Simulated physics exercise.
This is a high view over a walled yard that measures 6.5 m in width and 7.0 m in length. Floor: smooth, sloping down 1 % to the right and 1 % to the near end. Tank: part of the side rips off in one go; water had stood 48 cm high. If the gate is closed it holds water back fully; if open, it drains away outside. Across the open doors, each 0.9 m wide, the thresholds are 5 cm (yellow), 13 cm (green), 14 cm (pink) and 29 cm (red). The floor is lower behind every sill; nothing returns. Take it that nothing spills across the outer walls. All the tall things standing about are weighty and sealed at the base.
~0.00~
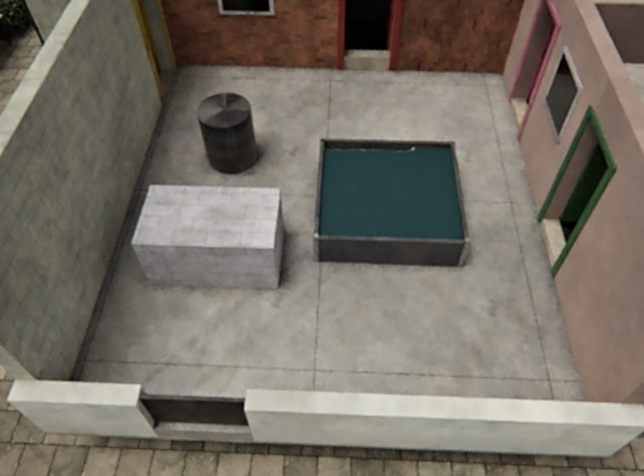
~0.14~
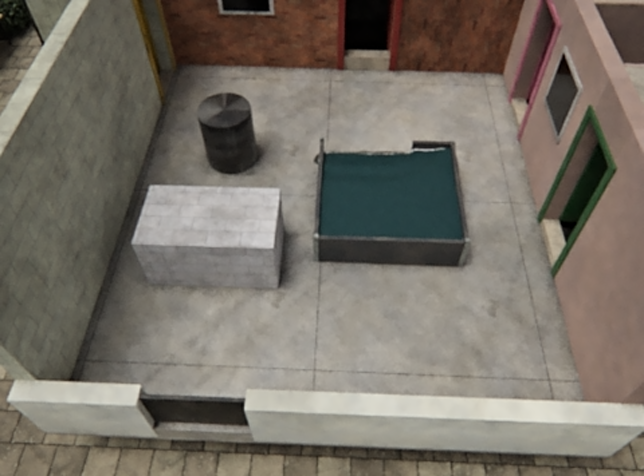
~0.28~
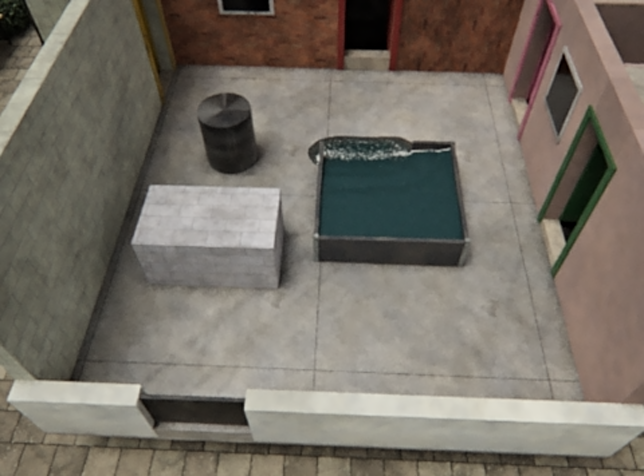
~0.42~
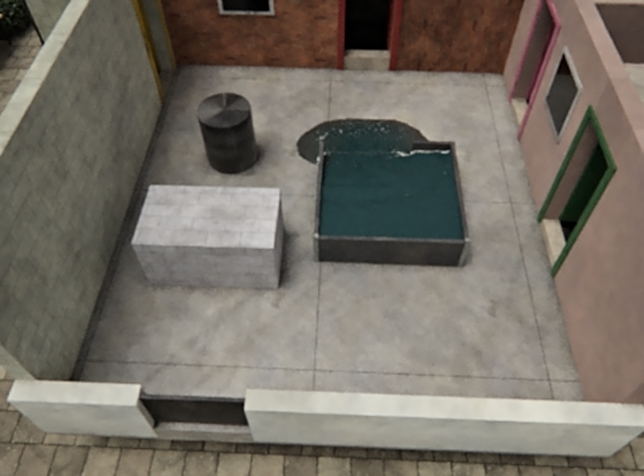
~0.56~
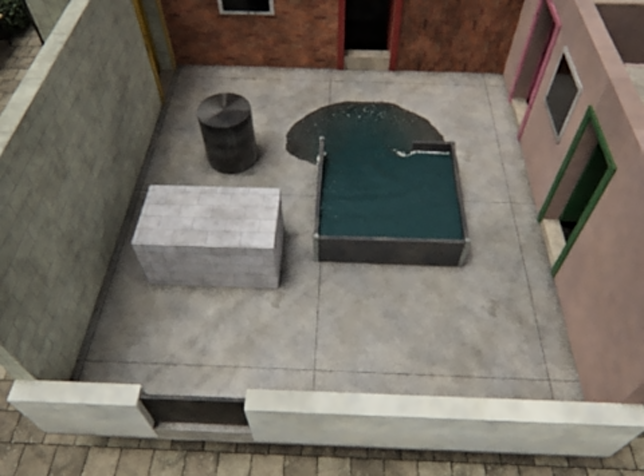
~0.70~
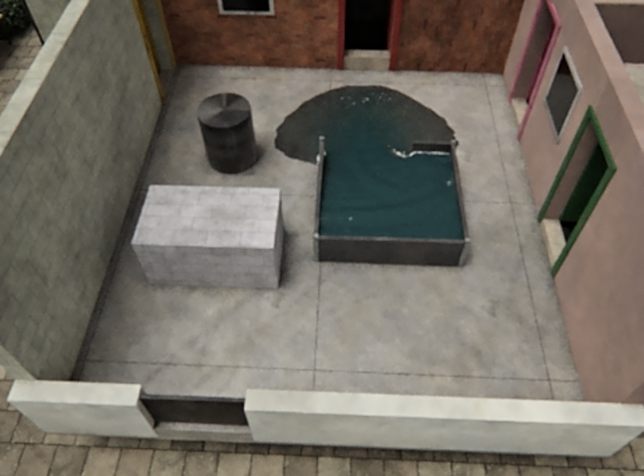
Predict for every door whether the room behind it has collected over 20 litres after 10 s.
At the end, the yellow door overtops the limit. The green door remains shy of the limit. The pink door remains shy of the limit. The red door remains shy of the limit.
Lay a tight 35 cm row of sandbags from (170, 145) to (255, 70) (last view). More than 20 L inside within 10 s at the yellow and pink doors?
At the yellow door the limit is not reached, and at the pink door it is not reached.
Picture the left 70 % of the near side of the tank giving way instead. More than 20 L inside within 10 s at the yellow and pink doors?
With respect to that limit, yellow ends up inside it, pink ends up inside it.
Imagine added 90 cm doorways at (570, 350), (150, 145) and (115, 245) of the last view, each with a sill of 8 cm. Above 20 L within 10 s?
So, in the order given, it's shy of the mark, then shy of the mark, then shy of the mark.
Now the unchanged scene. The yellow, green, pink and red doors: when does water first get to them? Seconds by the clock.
So, yellow at 2.8 s, then green at 4.0 s, pink at 2.8 s, and red at 0.9 s.
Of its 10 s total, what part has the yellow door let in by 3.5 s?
About 25%.
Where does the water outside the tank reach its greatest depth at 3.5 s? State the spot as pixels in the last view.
Near (504, 78).
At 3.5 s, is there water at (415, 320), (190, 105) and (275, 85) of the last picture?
First spot not yet wet, second submerged, third submerged.
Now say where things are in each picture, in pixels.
In the first frame, still water, 48 cm deep, in the tank at (389, 190).
In the second frame, water pours out on the tank's far side and has run 0.8 m, to a hidden place; typically 6 cm deep outside, 48 cm at the tank's back.
In the third frame, the front is at (314, 152), 0.9 m from the gap on the tank's far side; 0.9 m2 of floor is under water; 48 cm left at the back of the tank.
In the fourth frame, the front is at (320, 128), 1.2 m from the gap on the tank's far side; 1.9 m2 of floor is under water; 48 cm left at the back of the tank.
In the fifth frame, water pours out on the tank's far side and has run 1.6 m, to (392, 107); typically 5 cm deep outside, 48 cm at the tank's back.
In the sixth frame, the front is at (385, 90), 2.1 m from the gap on the tank's far side; 4.0 m2 of floor is under water; 47 cm left at the back of the tank.
After 1.4 s water covers 20 % of the floor and is deepest (23 cm) near (345, 157); yellow door not reached, green door not reached, pink door not reached, red door 25 cm at the sill, 0 L in.
After 2.2 s water covers 25 % of the floor and is deepest (24 cm) near (357, 80); yellow door not reached, green door not reached, pink door not reached, red door 24 cm at the sill, 0 L in.
After 3.5 s water covers 35 % of the floor and is deepest (23 cm) near (504, 78); yellow door 17 cm at the sill, 28 L in, green door not reached, pink door 12 cm at the sill, 0 L in, red door 15 cm at the sill, 0 L in.
After 6.0 s water covers 60 % of the floor and is deepest (14 cm) near (496, 84); yellow door 8 cm at the sill, 114 L in, green door 3 cm at the sill, 0 L in, pink door 11 cm at the sill, 1 L in, red door 9 cm at the sill, 0 L in.
After 10.0 s water covers 85 % of the floor and is deepest (14 cm) near (591, 428); yellow door 4 cm at the sill, 123 L in, green door 5 cm at the sill, 0 L in, pink door 8 cm at the sill, 1 L in, red door 4 cm at the sill, 0 L in.
